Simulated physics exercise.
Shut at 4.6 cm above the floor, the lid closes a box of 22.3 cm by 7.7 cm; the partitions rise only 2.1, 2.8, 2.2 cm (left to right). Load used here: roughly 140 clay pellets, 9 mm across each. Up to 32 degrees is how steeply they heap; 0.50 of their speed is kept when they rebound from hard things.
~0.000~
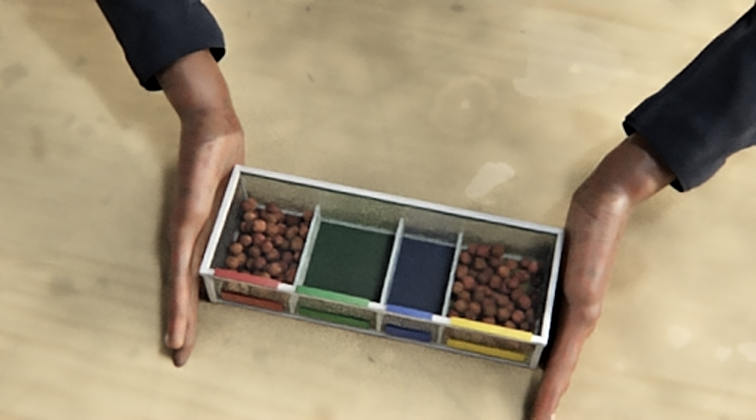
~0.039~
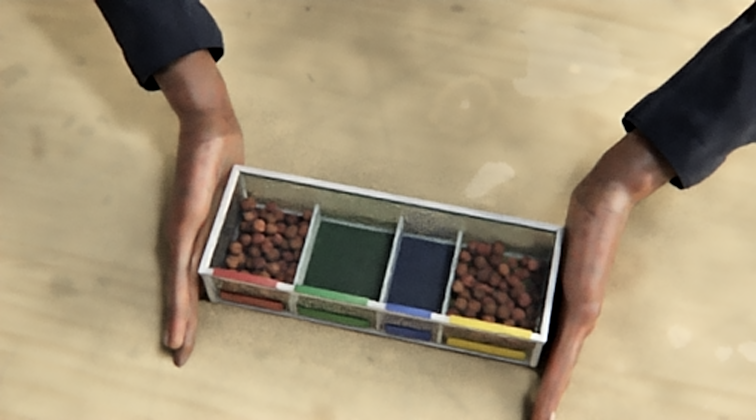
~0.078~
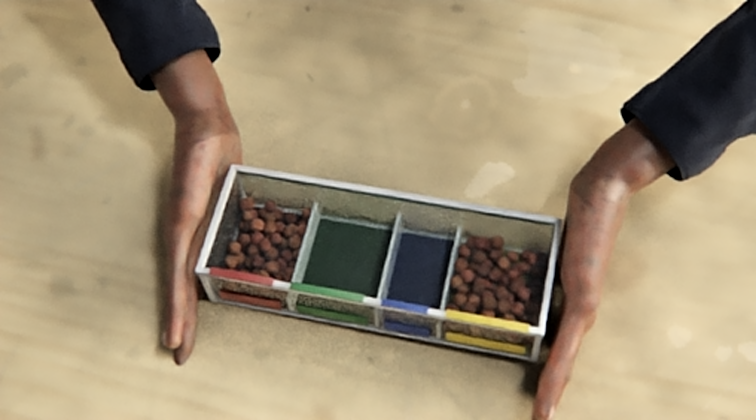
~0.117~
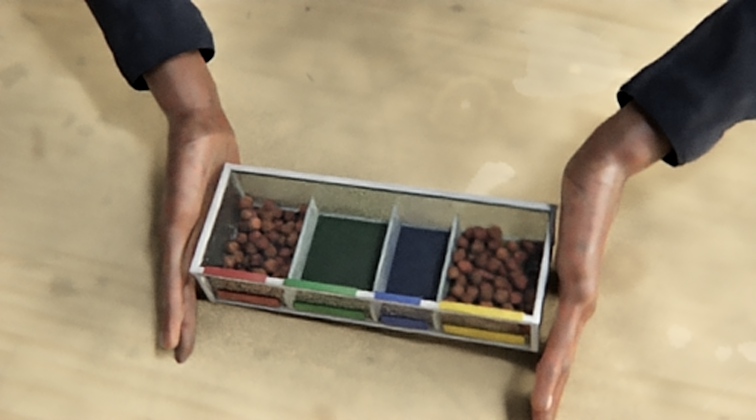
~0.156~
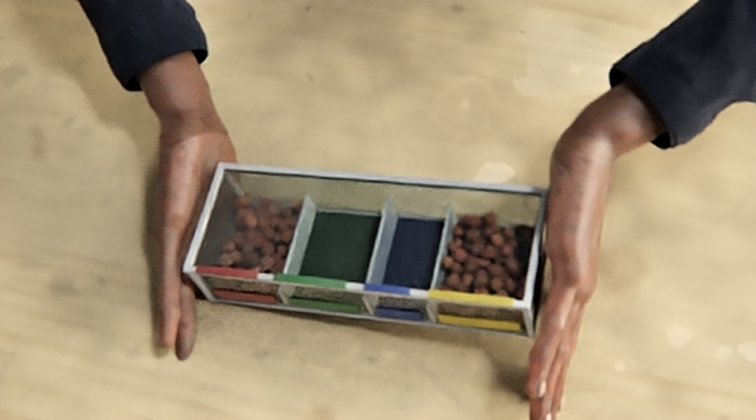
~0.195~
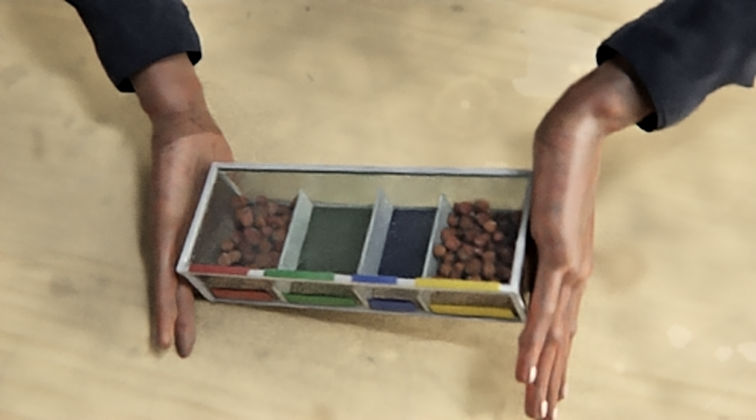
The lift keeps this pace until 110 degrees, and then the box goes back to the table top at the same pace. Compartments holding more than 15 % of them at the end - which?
Red yes, blue no, green no, yellow no.
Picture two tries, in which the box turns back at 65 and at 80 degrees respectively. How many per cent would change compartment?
Roughly 15 percent for the first try and 40 percent for the second.
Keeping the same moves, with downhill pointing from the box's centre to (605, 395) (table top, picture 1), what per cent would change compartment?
Estimate: Near 40 per cent.
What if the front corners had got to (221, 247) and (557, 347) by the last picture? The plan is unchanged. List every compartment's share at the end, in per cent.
Per cent at the end: Red 5; blue 0; green 5; yellow 90.
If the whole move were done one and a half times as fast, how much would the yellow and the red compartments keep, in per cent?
In that case the yellow compartment would hold 0 per cent and the red one 90 per cent.
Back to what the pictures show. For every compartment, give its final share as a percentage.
Red: 95%; blue: 5%; green: 0%; yellow: 0%.
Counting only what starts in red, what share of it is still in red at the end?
I'd put it at roughly 100 per cent.
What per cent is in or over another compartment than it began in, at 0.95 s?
Estimate: Some 40 %.
After 0.95 s, tilt 110 degrees; red 55 %, blue 20 %, green 5 %, yellow 20 %.
After 1.45 s, tilt 48 degrees; red 95 %, blue 5 %.
After 2.02 s, tilt 0 degrees; red 95 %, blue 5 %.
At rest (2.3 s), red 95 %, blue 5 %, green 0 %, yellow 0 %.
